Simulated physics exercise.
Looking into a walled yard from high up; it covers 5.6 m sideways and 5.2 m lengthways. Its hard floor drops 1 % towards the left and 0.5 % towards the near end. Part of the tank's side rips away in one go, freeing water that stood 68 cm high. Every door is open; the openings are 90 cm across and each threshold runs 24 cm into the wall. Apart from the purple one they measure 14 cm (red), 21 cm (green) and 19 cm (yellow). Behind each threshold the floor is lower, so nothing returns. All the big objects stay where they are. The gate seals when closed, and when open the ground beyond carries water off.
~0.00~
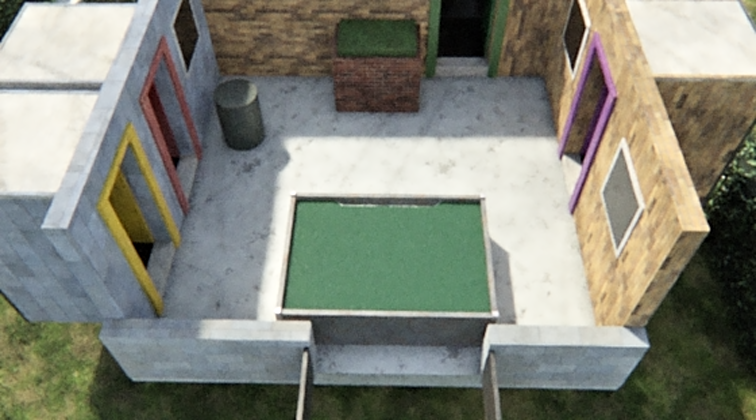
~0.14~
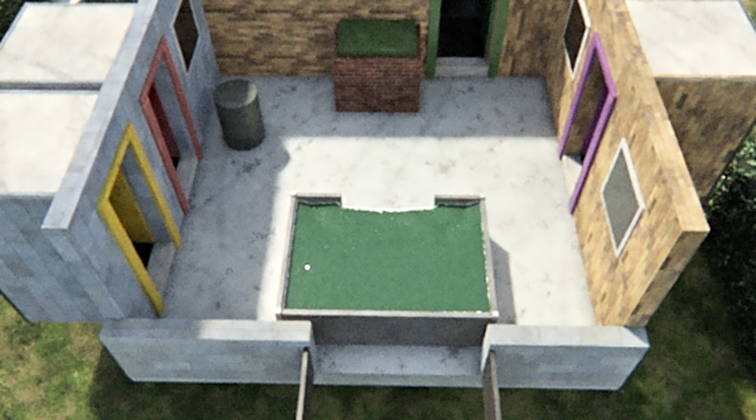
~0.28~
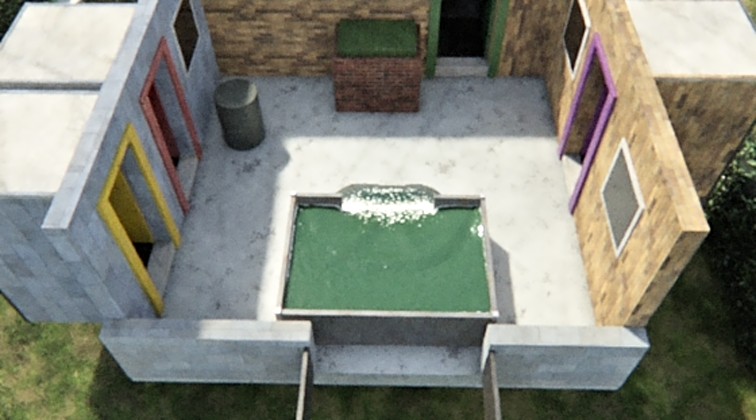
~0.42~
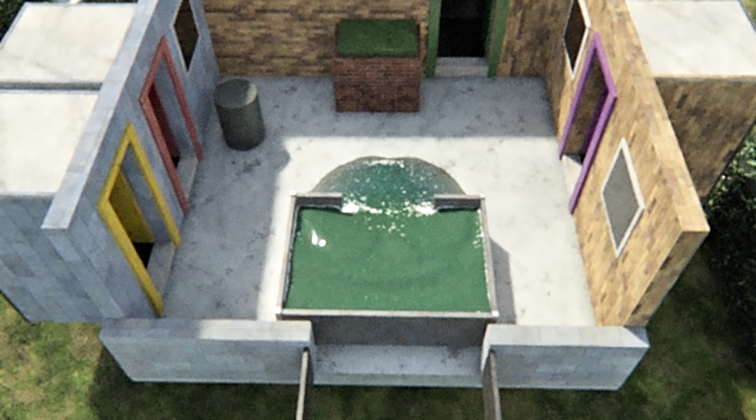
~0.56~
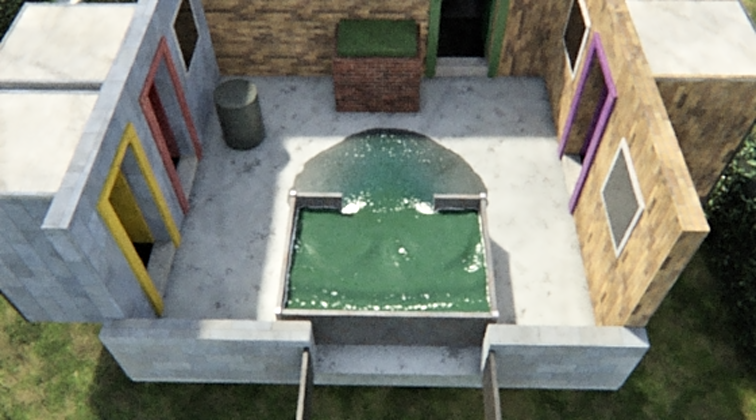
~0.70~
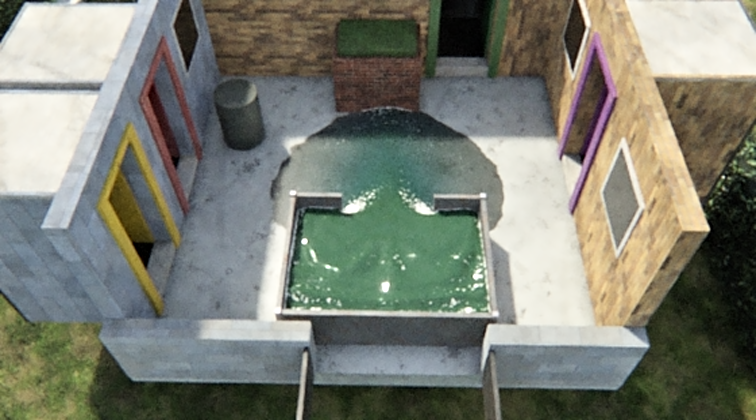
Green water fills a low rectangular tank in a walled yard seen from high above, its pale hard floor dry at first under a camera that stays still. Yellow and red doorways stand on the left, a purple one on the right and a green one at the back, near a grey barrel and a brick block. Part of the tank's far side opens, and water pours through, spreading in a widening dark fan towards the brick block while the surface inside ripples.
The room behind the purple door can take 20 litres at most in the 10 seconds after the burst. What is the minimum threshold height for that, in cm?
It would have to be roughly 6.5 cm high.
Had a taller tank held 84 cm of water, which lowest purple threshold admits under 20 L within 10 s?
Then roughly 9.5 cm.
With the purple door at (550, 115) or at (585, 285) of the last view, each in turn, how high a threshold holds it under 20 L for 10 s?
Roughly 17 and 10.5 cm.
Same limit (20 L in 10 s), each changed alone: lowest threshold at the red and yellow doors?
Roughly 8.5 cm at red and 11.5 cm at yellow.
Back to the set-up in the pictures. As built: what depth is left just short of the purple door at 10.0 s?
Roughly 10.0 cm deep.
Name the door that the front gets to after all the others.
It is the yellow one.
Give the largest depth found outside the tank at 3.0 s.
Roughly 31 cm.
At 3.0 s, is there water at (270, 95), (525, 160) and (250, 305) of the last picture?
In turn: Flooded, flooded, still dry.
After 1.4 s water covers 40 % of the floor, deepest (38 cm) near (375, 118); it has not reached the purple door.
After 3.0 s water covers 55 % of the floor, deepest (31 cm) near (220, 81); 5 cm at the purple door, 0 litres in over its 15 cm threshold.
After 10.0 s water covers 95 % of the floor, deepest (18 cm) near (267, 340); 10 cm at the purple door, 0 litres in over its 15 cm threshold.
At the purple door as built, the water arrived by 2.2 s and peaked near 10 cm at 10.0 s.
With a threshold of 5 cm, 37 litres would have come in within the 10 s; with 7 cm, 13 litres. So under 20 litres takes about 6.5 cm.
